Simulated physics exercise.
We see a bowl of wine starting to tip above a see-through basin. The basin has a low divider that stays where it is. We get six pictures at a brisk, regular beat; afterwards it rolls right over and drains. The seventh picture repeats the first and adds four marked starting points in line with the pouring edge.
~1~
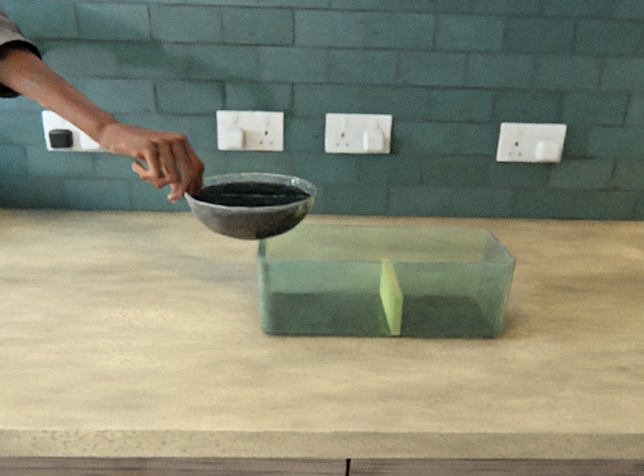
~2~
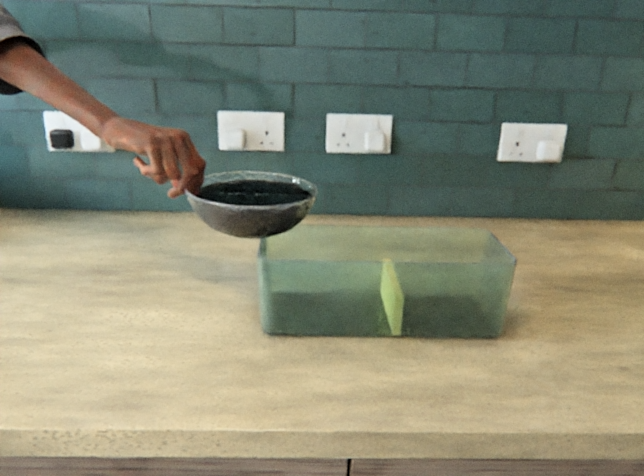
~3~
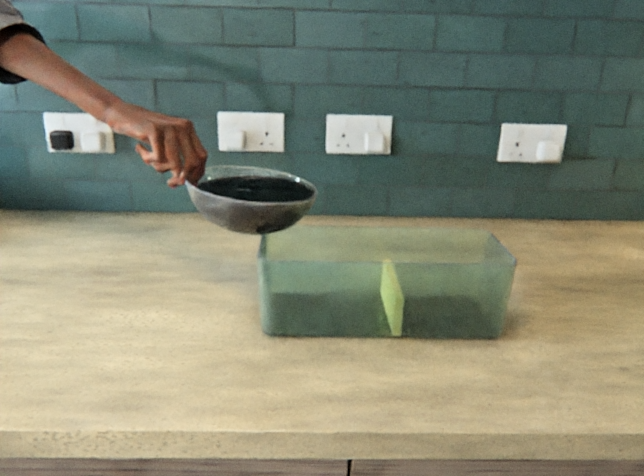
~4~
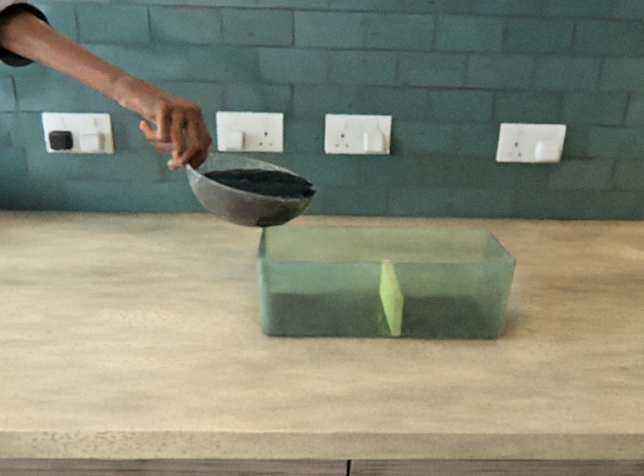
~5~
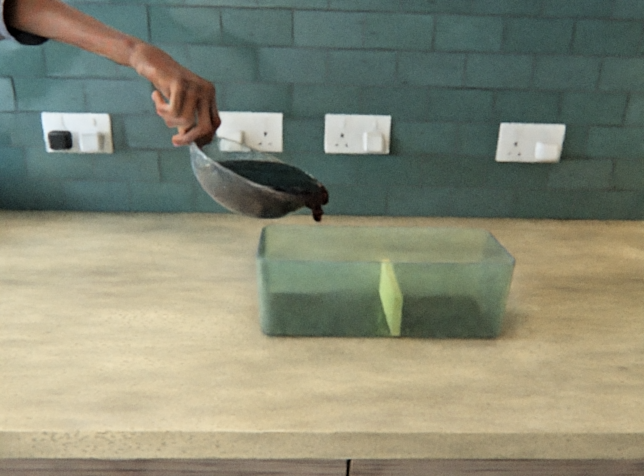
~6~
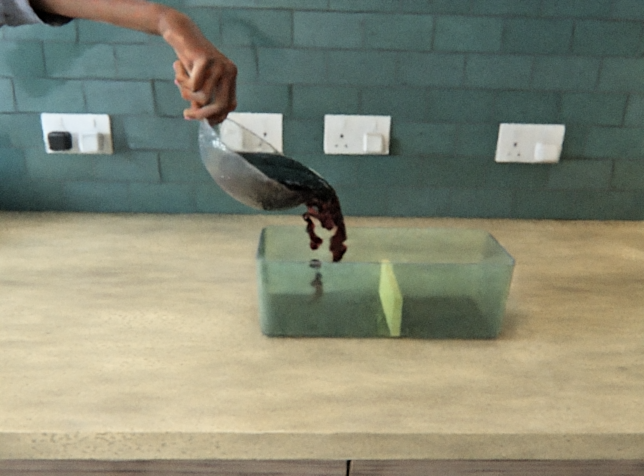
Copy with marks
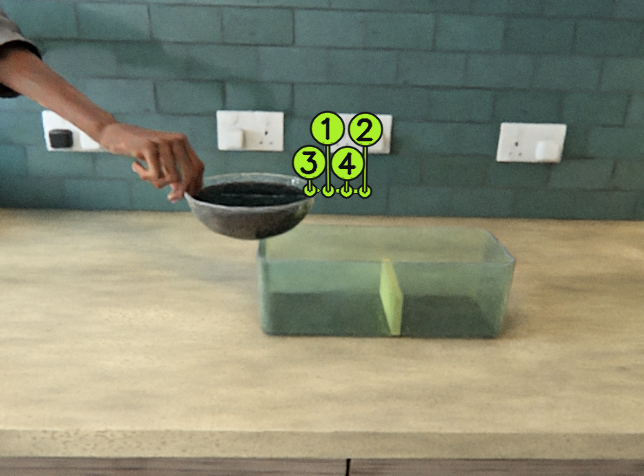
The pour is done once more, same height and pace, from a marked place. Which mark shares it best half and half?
Dot 1 does it best.
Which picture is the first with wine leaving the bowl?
Picture 4.
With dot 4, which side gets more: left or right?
The right side.
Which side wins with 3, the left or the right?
More ends on the left.
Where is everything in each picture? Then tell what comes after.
In the first frame, upright, lip at (315, 190); basin from (260, 331) to (500, 334); top of the wall at (392, 276); nothing has left yet.
In the second frame, upright, lip at (315, 190); nothing has left yet.
In the third frame, tipped about 6°, lip at (315, 191); nothing has left yet.
In the fourth frame, tipped about 14°, lip at (315, 191); wine is over the lip, down to (315, 191).
In the fifth frame, tipped about 24°, lip at (314, 191); wine is over the lip, down to (319, 216).
In the sixth frame, tipped about 36°, lip at (314, 191); wine is over the lip, down to (343, 242).
On the marked copy, 1 at (328, 190); 2 at (364, 191); 3 at (309, 190); 4 at (346, 191).
With 1, about 52 % ends left of the wall and 47 % right of it.
With 2, about 6 % ends left of the wall and 93 % right of it.
With 3, about 92 % ends left of the wall and 5 % right of it; 4 % is lost outside.
With 4, about 18 % ends left of the wall and 81 % right of it.
